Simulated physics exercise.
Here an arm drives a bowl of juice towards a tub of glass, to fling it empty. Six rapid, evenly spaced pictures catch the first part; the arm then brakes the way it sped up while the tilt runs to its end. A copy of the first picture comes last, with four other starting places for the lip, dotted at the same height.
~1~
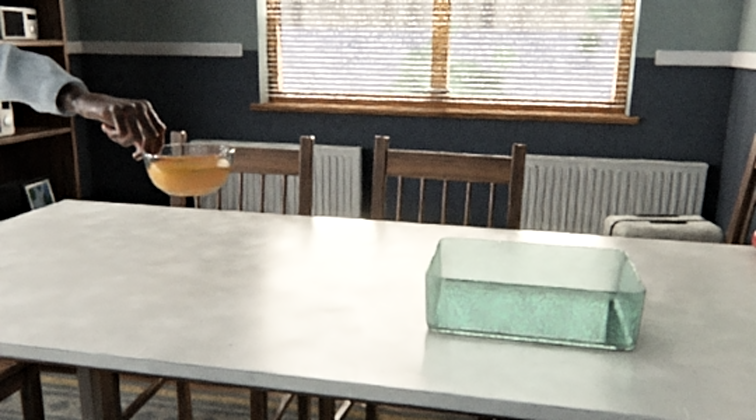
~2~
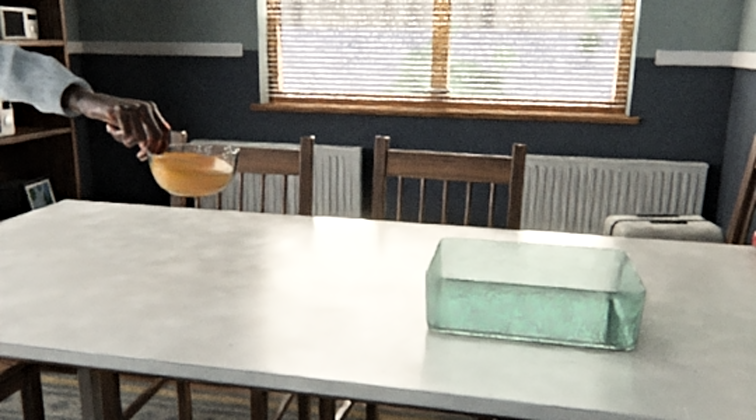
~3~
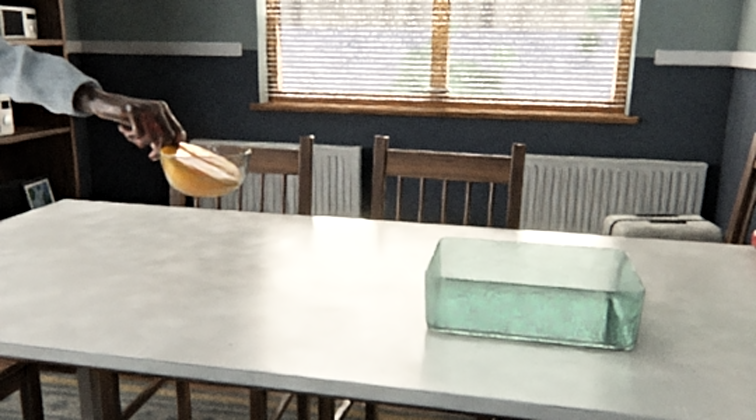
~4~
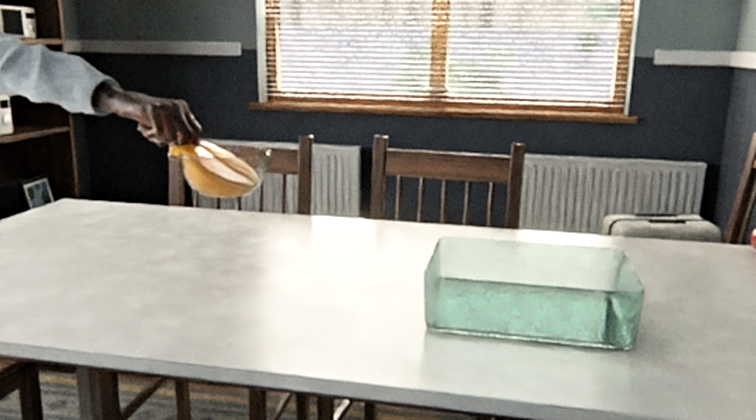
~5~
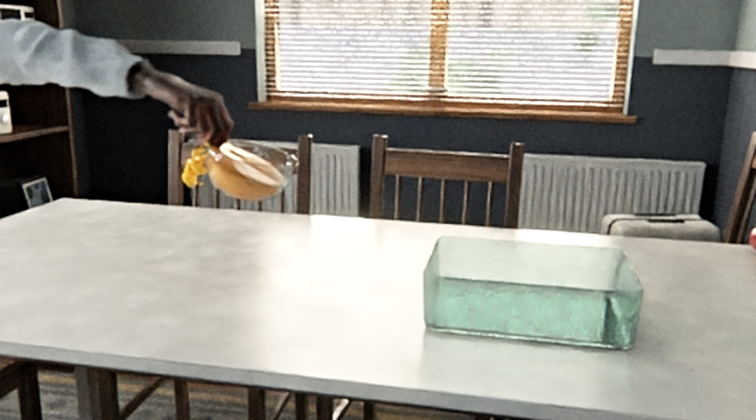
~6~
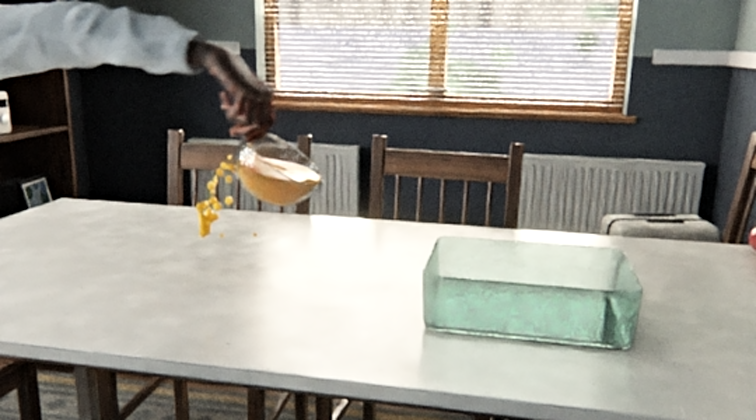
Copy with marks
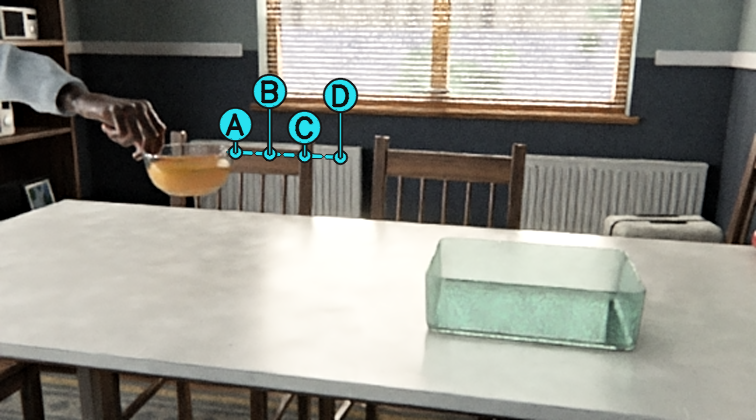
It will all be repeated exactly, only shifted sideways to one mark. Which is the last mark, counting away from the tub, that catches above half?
B is the one.
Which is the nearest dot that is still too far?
A.
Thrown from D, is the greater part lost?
No, that is safe.
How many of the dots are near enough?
Three of the four.
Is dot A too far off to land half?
Yes, it does.
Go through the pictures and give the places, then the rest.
Upright, lip at (229, 151); tub from (425, 328) to (636, 348); nothing has left yet.
Upright, lip at (233, 152); nothing has left yet.
Upright, lip at (246, 152); juice is over the rim, down to (177, 149).
Upright, lip at (265, 153); juice is over the rim, down to (185, 157).
Tipped about 13°, lip at (292, 163); juice is over the rim, down to (192, 184).
Tipped about 34°, lip at (319, 182); juice is over the rim, down to (222, 236).
On the marked copy, A at (235, 152); B at (269, 153); C at (304, 155); D at (340, 157).
With A, about 20 % lands in the tub, 72 % falls short and 7 % goes beside or beyond.
With B, about 69 % lands in the tub, 21 % falls short and 11 % goes beside or beyond.
With C, about 76 % lands in the tub, 7 % falls short and 17 % goes beside or beyond.
With D, about 68 % lands in the tub, 8 % falls short and 25 % goes beside or beyond.
